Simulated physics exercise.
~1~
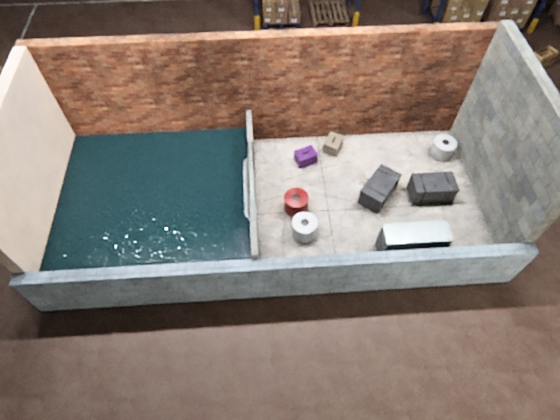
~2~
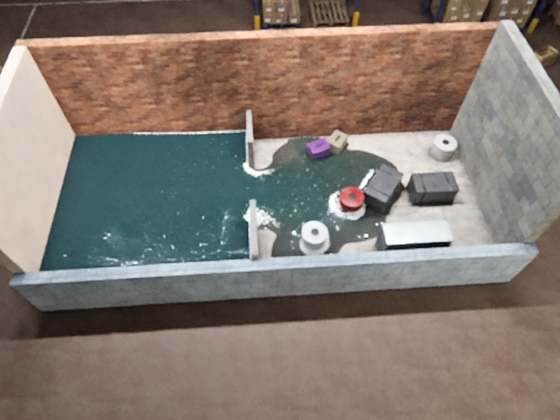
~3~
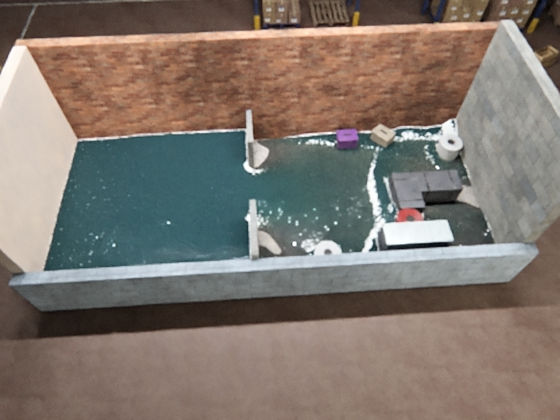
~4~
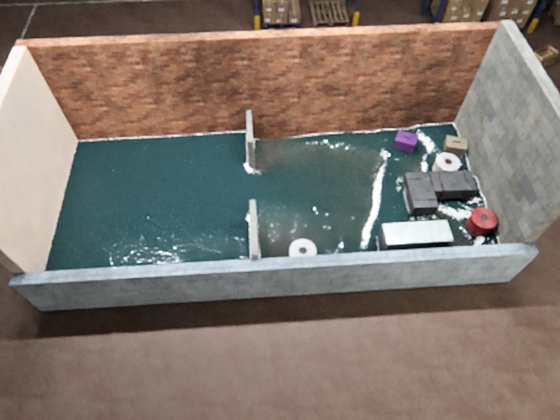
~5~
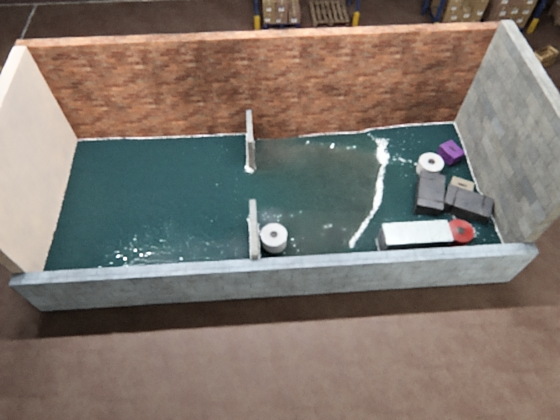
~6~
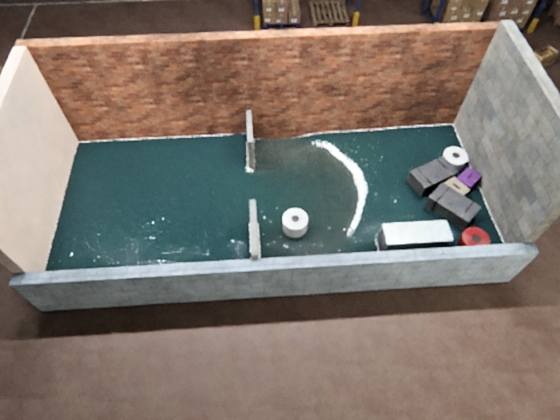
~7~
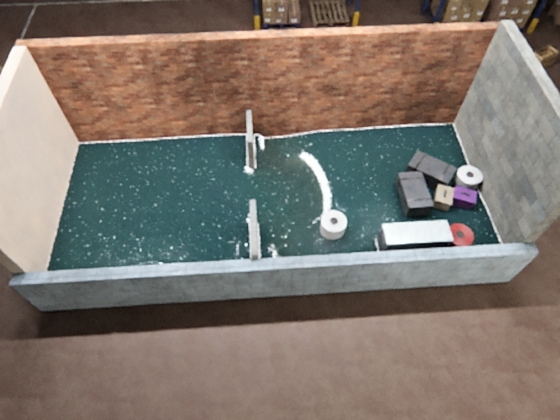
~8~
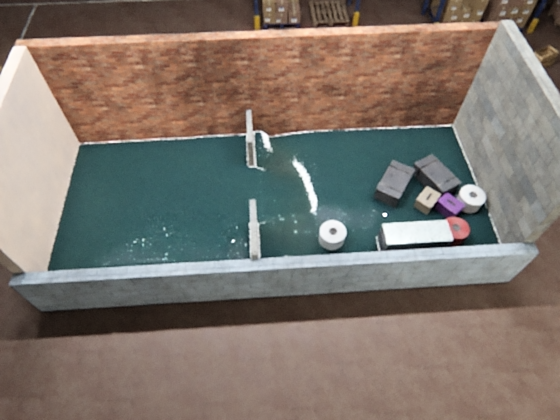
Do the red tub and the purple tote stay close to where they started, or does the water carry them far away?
The water carries both of them far from where they started, and they end up afloat toward the right side of the room.
